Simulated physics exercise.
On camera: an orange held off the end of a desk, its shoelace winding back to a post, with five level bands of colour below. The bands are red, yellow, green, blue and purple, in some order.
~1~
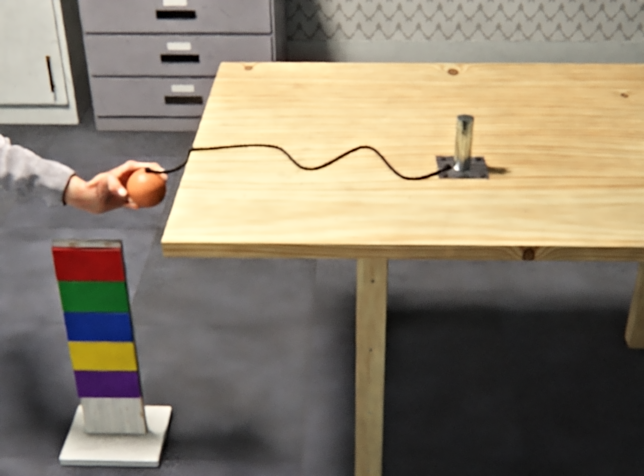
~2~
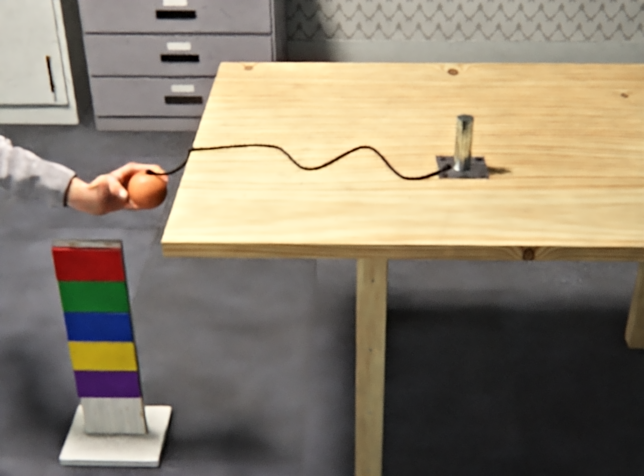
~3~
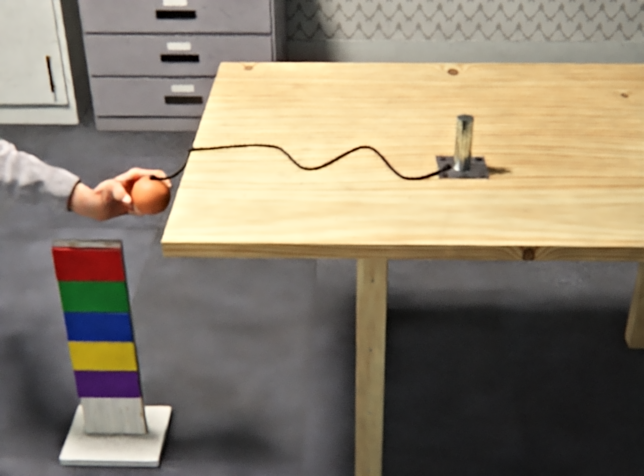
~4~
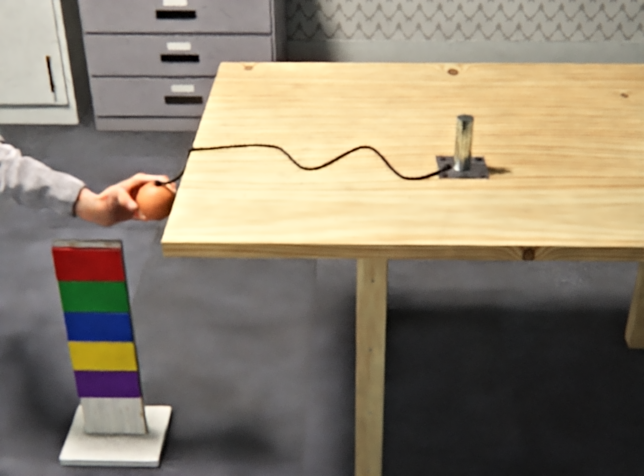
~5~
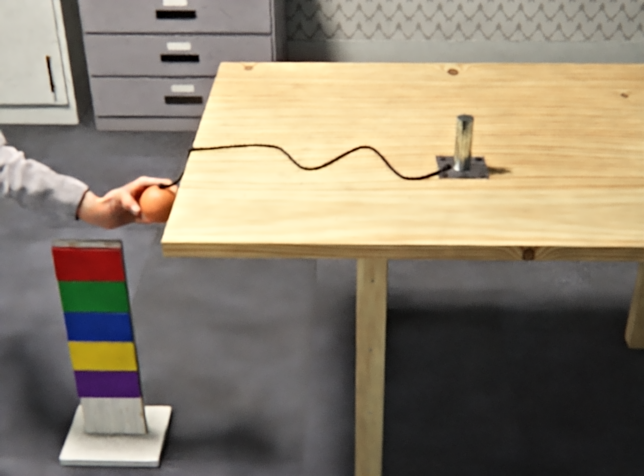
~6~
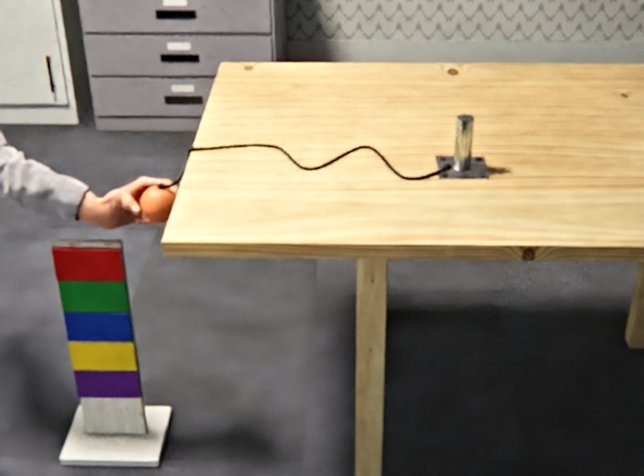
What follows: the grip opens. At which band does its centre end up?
Its centre hangs level with the green band.
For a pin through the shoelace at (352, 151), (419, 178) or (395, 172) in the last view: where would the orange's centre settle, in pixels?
The places are (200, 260), (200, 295) and (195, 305).
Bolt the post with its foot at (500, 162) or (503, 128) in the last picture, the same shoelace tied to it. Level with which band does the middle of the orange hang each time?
In that order: Red; red.
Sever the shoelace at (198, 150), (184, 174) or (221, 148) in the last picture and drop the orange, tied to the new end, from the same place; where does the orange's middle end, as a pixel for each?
About (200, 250), (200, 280) and (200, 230).
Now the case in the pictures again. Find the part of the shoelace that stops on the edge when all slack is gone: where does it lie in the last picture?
The one at (281, 149).
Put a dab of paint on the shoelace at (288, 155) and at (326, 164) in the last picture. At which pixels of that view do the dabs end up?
The first at (201, 155), the second at (260, 157).
Soon after, orange near (189, 280); level with red.
Then, orange near (215, 302); level with green.
At rest, orange near (200, 304); level with green. Its middle rests at the green band.
